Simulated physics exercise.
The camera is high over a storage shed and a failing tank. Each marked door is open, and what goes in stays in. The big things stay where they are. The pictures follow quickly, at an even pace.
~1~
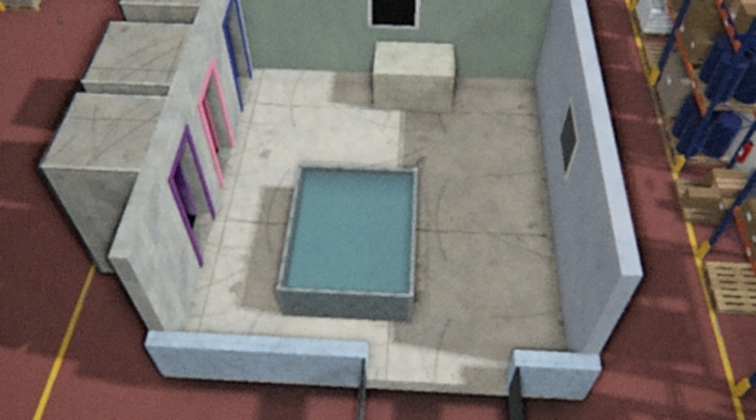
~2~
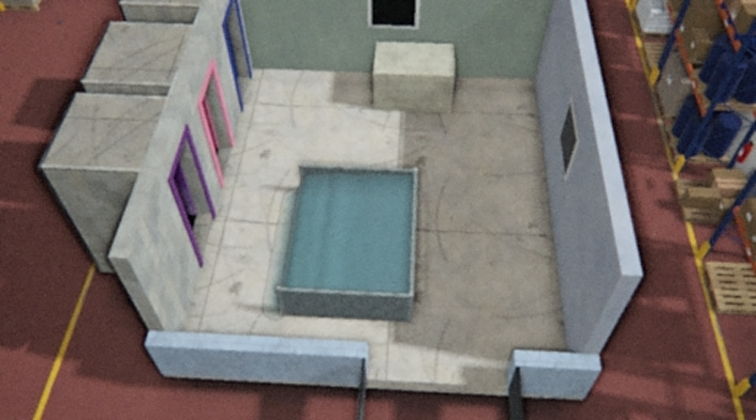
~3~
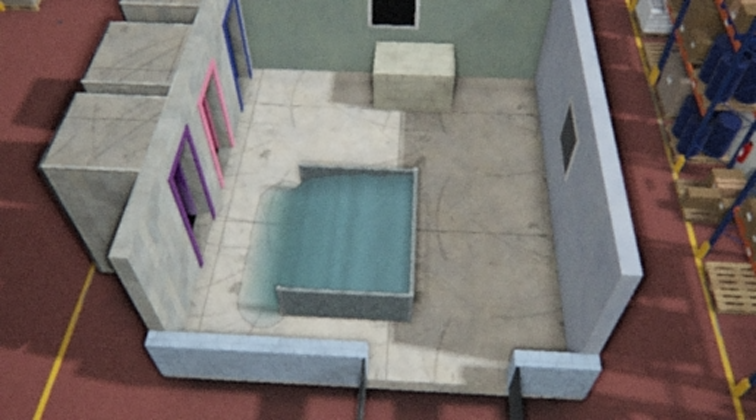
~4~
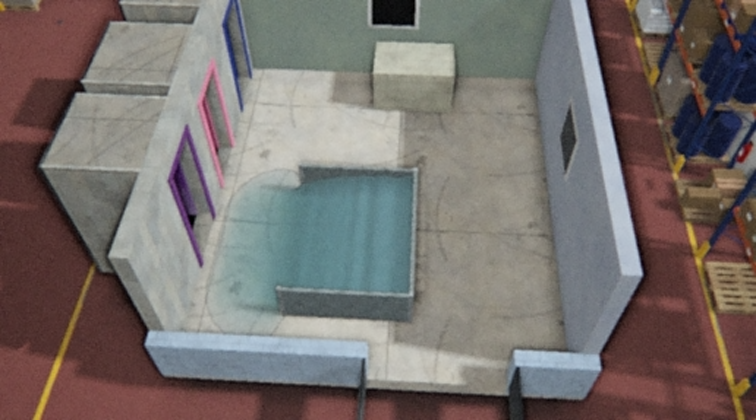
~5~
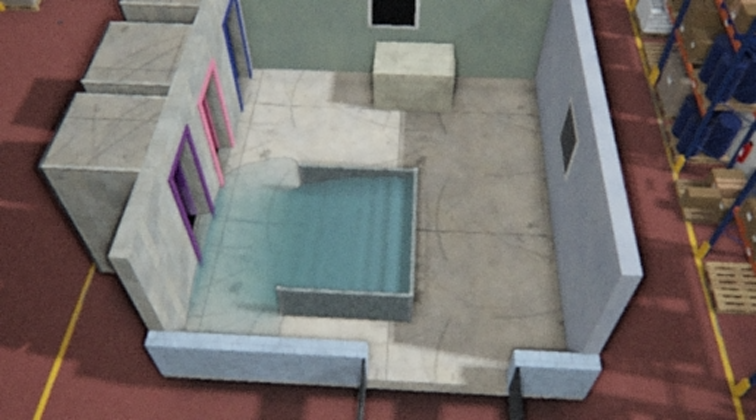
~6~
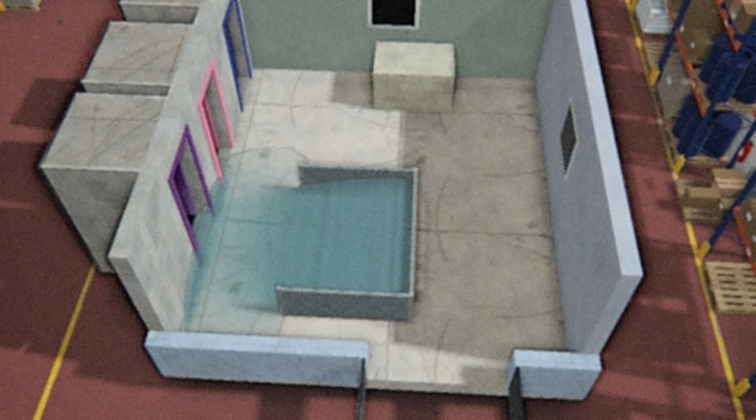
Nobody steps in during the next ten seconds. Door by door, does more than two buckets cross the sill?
In the end: The purple door lets in a lot; the blue door lets in a lot; the pink door lets in a lot.
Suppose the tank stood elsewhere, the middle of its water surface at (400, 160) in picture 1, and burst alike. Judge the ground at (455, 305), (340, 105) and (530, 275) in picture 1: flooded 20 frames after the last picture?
In turn: Not flooded, wet, clear.
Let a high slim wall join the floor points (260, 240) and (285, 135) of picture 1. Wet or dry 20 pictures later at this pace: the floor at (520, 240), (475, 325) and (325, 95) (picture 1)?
One after the other: No water, covered, under water.
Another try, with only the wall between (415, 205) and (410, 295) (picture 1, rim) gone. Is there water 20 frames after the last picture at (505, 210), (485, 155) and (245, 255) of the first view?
In turn: Covered, covered, no water.
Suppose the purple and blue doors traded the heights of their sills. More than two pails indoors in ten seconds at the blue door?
In short: The blue one holds.
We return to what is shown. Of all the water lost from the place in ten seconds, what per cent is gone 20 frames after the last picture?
I make it 60 per cent.
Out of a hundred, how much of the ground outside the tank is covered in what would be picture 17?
Roughly 30 per cent.
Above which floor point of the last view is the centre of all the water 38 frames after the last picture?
Close to (347, 205).
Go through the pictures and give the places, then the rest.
In the first frame, still water in the open tank at (352, 228).
In the second frame, water pours out at (295, 241) and has run to a hidden place.
In the third frame, water pours out at (296, 243) and has run to (259, 323).
In the fourth frame, the front is at (264, 176), out from the gap at (296, 244).
In the fifth frame, water pours out at (296, 244) and has run to (236, 173).
In the sixth frame, water pours out at (296, 244) and has run to a hidden place.
A moment on, water covers 20 % of the floor; the purple door far over two buckets in, the blue door not reached, the pink door over two buckets in.
Next, water covers 30 % of the floor; the purple door far over two buckets in, the blue door wet at the sill, nothing in, the pink door far over two buckets in.
Then, water covers 55 % of the floor; the purple door far over two buckets in, the blue door wet at the sill, nothing in, the pink door far over two buckets in.
Later, water covers 85 % of the floor; the purple door far over two buckets in, the blue door over two buckets in, the pink door far over two buckets in.
In the end, water covers 100 % of the floor; the purple door far over two buckets in, the blue door over two buckets in, the pink door far over two buckets in.
